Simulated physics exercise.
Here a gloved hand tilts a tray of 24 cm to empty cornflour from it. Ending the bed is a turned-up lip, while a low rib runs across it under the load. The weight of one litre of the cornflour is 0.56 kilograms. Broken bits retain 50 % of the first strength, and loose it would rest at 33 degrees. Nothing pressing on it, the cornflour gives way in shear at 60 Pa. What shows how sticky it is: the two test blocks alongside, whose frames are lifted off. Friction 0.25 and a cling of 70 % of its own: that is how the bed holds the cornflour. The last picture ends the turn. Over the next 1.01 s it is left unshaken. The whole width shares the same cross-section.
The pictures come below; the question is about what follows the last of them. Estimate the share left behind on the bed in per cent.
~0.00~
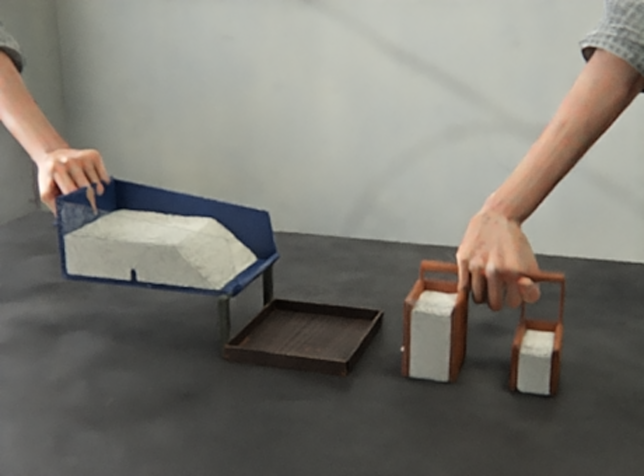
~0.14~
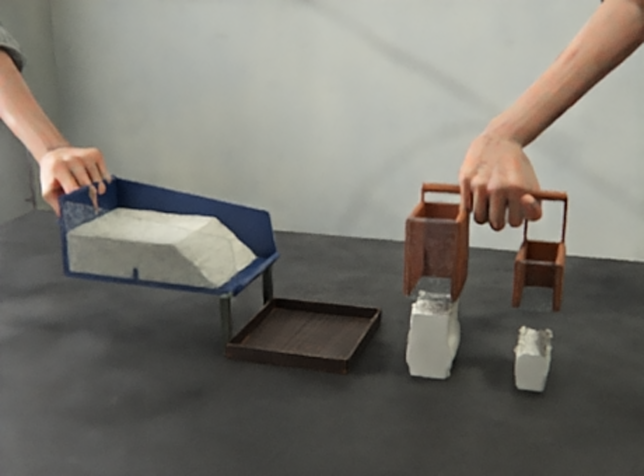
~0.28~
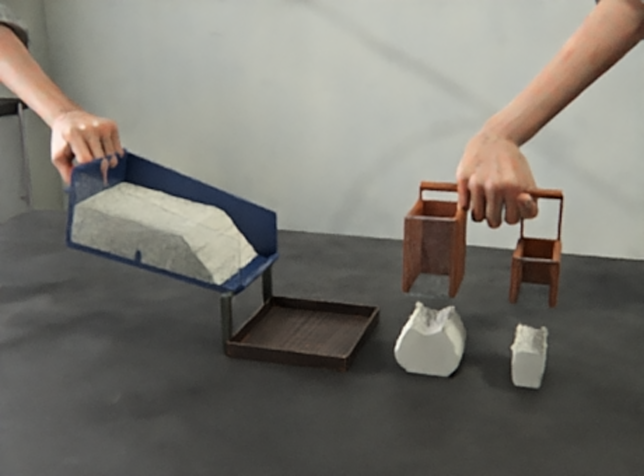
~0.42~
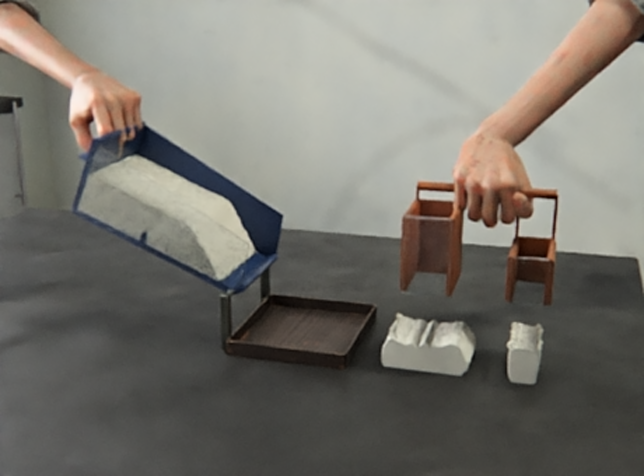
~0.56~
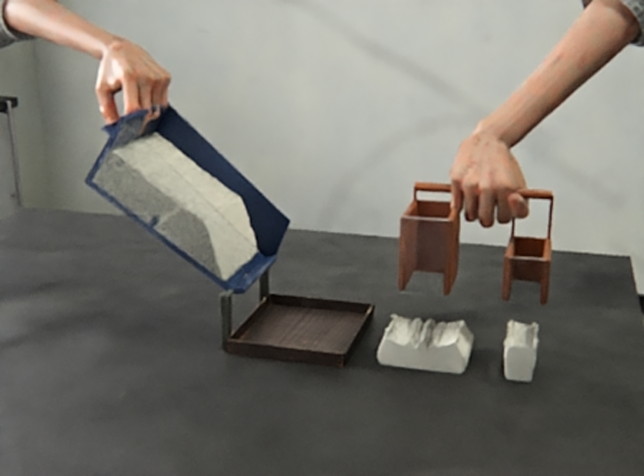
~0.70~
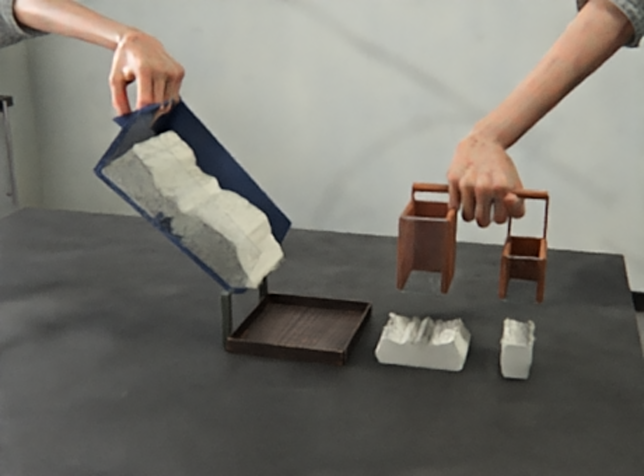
About 45 %.
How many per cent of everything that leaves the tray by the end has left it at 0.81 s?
Share so far: Roughly 30 percent.
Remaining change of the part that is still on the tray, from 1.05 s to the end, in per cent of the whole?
It changes by about 16 percent of the whole.
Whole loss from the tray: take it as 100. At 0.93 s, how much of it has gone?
It comes to about 60 percent.
After 0.81 s, the tilt is 39 degrees and 86 % is on the bed.
After 0.93 s, the tilt is 39 degrees and 69 % is on the bed.
After 1.05 s, the tilt is 39 degrees and 60 % is on the bed.
After 1.18 s, the tilt is 39 degrees and 56 % is on the bed.
After 1.68 s, the tilt is 39 degrees and 45 % is on the bed.
